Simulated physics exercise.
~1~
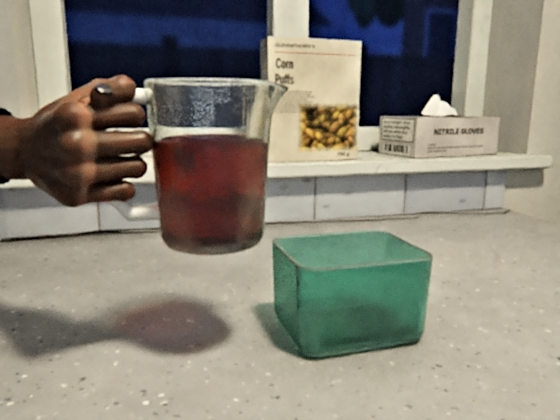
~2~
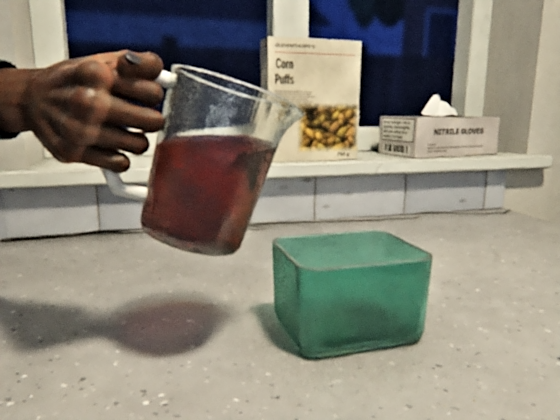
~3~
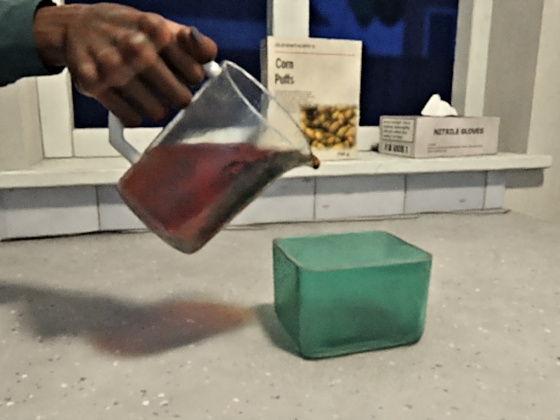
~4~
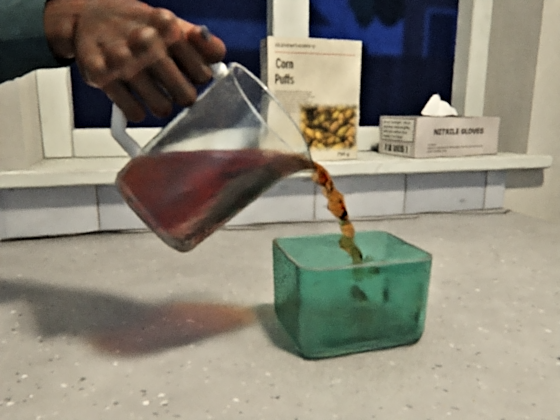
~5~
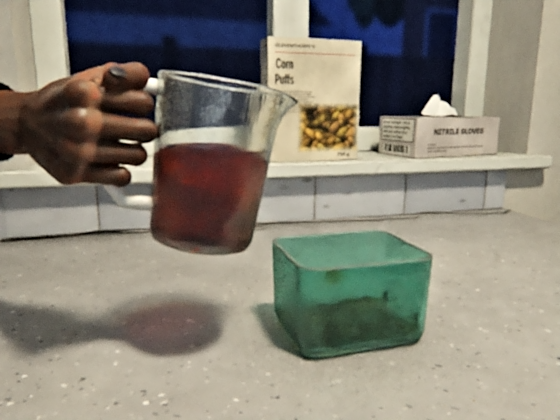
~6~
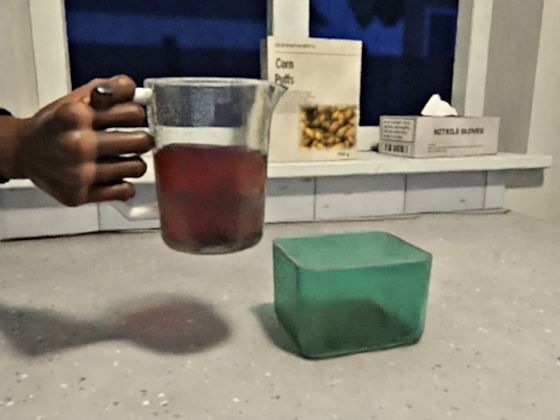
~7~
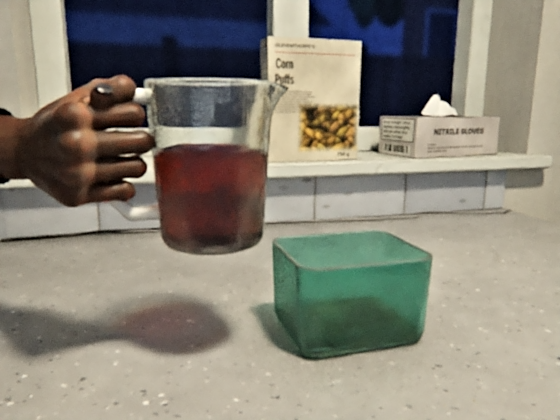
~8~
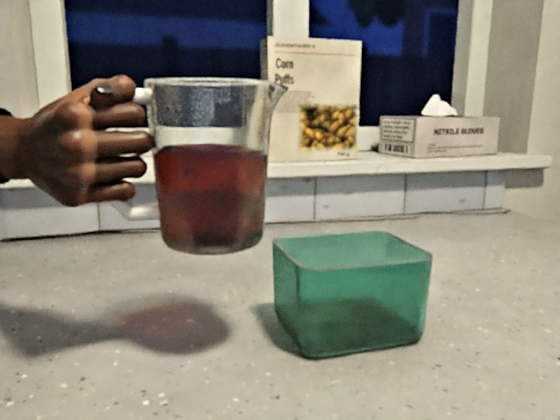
A hand tilting a glass jug of red tea rightward, pouring a little into a green box, then bringing it back level.
